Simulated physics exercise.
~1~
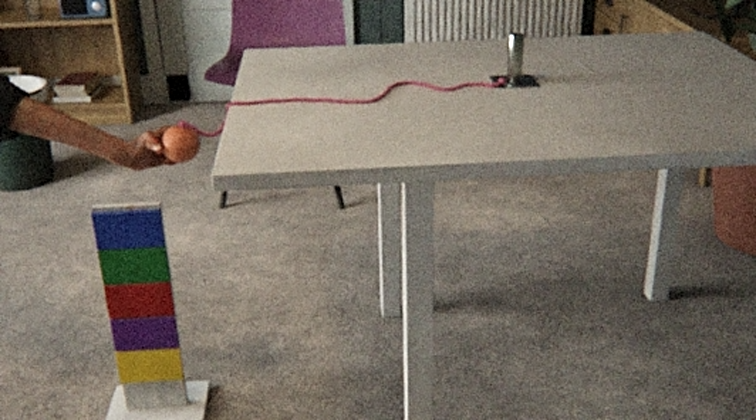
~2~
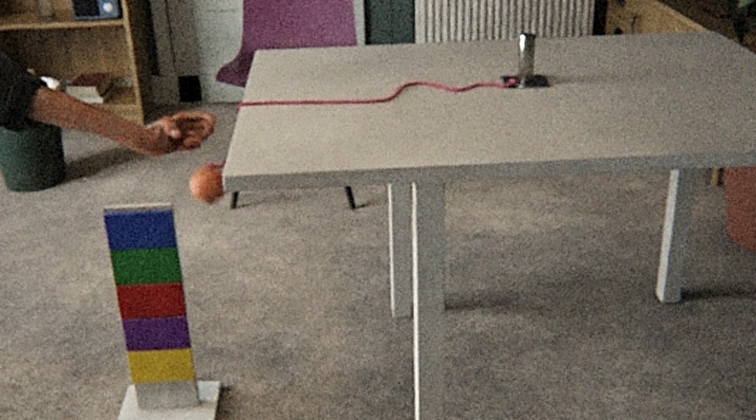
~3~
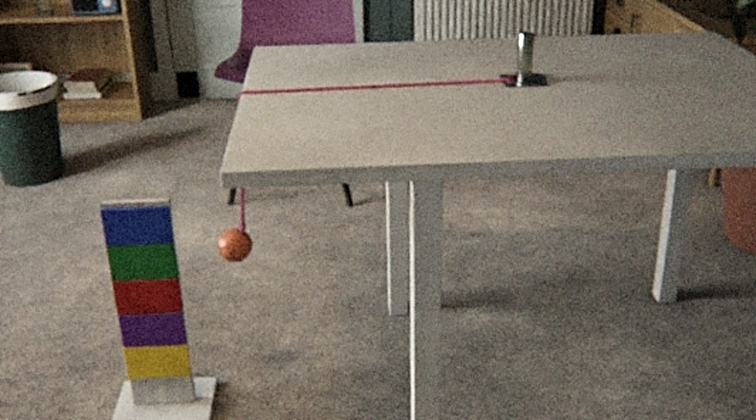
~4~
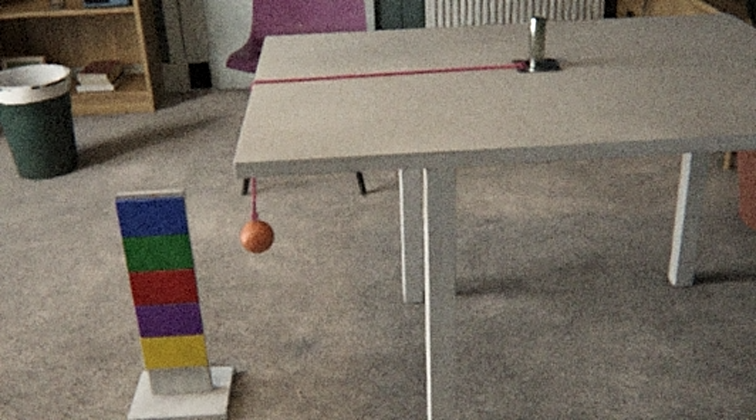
The clip shows a hand holding an orange beside a table, tied by a slack red cord to a metal post. The hand lets go and draws back, the orange drops past the table edge, and the cord straightens, leaving it hanging level with the green band of the coloured scale.
